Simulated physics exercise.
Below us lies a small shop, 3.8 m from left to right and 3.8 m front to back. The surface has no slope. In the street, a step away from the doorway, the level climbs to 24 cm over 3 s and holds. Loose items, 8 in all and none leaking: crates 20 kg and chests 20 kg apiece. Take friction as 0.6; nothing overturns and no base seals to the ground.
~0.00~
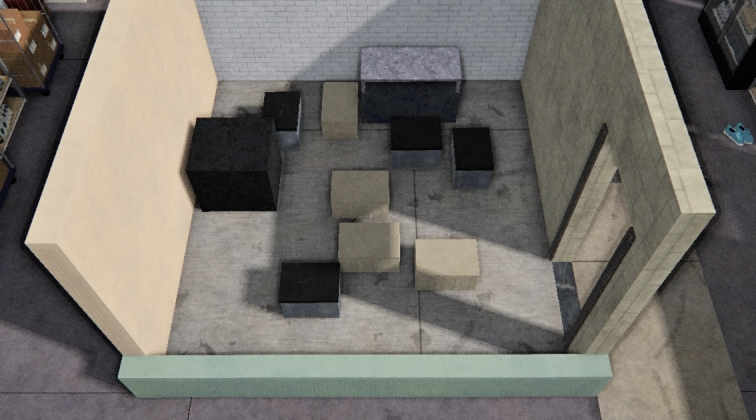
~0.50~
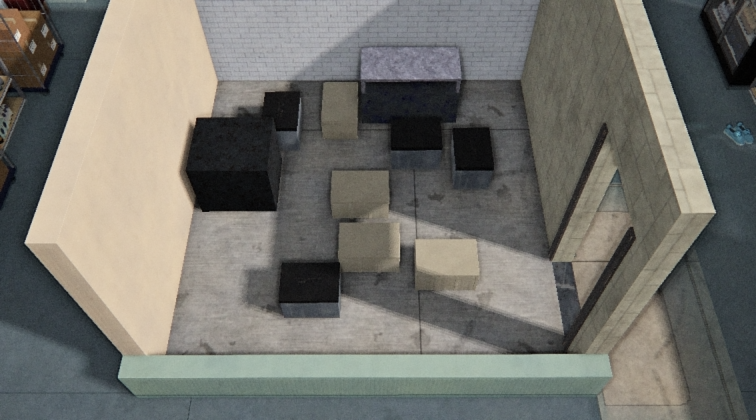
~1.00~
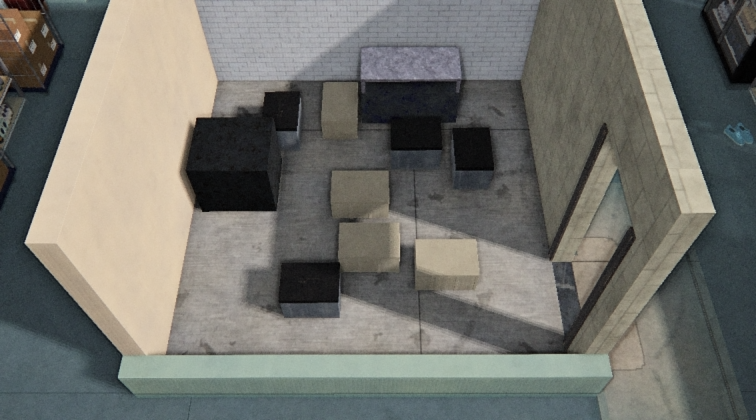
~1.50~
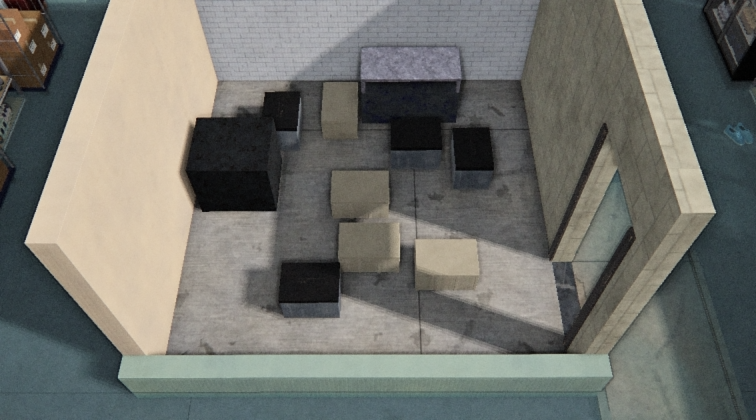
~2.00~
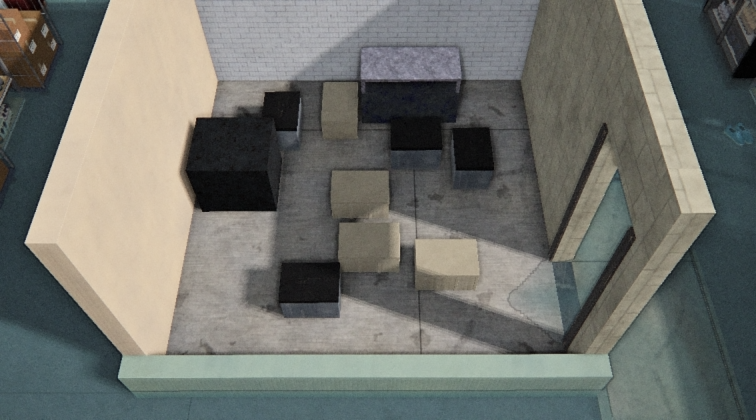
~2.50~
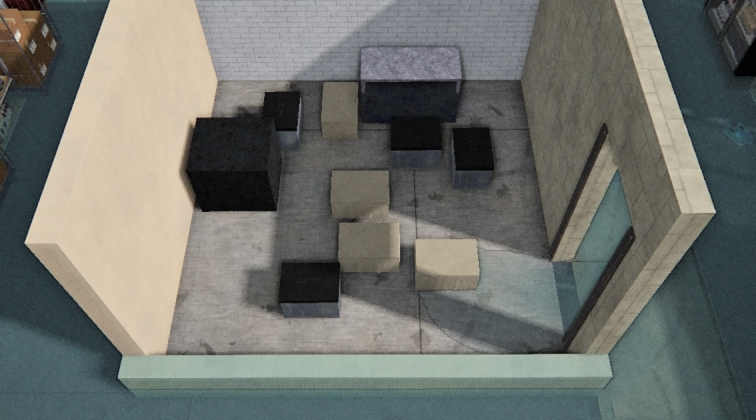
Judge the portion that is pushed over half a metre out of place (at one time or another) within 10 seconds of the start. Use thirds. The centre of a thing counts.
That comes to between one and two thirds.
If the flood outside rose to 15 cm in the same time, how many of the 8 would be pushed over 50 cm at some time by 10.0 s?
In that case 0 of them.
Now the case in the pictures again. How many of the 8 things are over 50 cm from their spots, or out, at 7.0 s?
0 of them.
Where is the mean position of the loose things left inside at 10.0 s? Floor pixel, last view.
At about (337, 168).
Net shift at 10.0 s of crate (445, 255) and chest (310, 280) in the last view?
In that order: 150 cm, 120 cm.
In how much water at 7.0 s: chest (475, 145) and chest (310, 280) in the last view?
Roughly 4 and 8 cm.
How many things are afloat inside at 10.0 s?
At that moment 5.
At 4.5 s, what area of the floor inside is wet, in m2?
Roughly 6.0 m2.
After 3.5 s 0 of 8 are over 50 cm from their spots; 0 afloat.
After 4.5 s 0 of 8 are over 50 cm from their spots; 0 afloat.
After 7.0 s 0 of 8 are over 50 cm from their spots; 2 afloat.
After 10.0 s 4 of 8 are over 50 cm from their spots, and 4 have been at some point; 5 afloat.
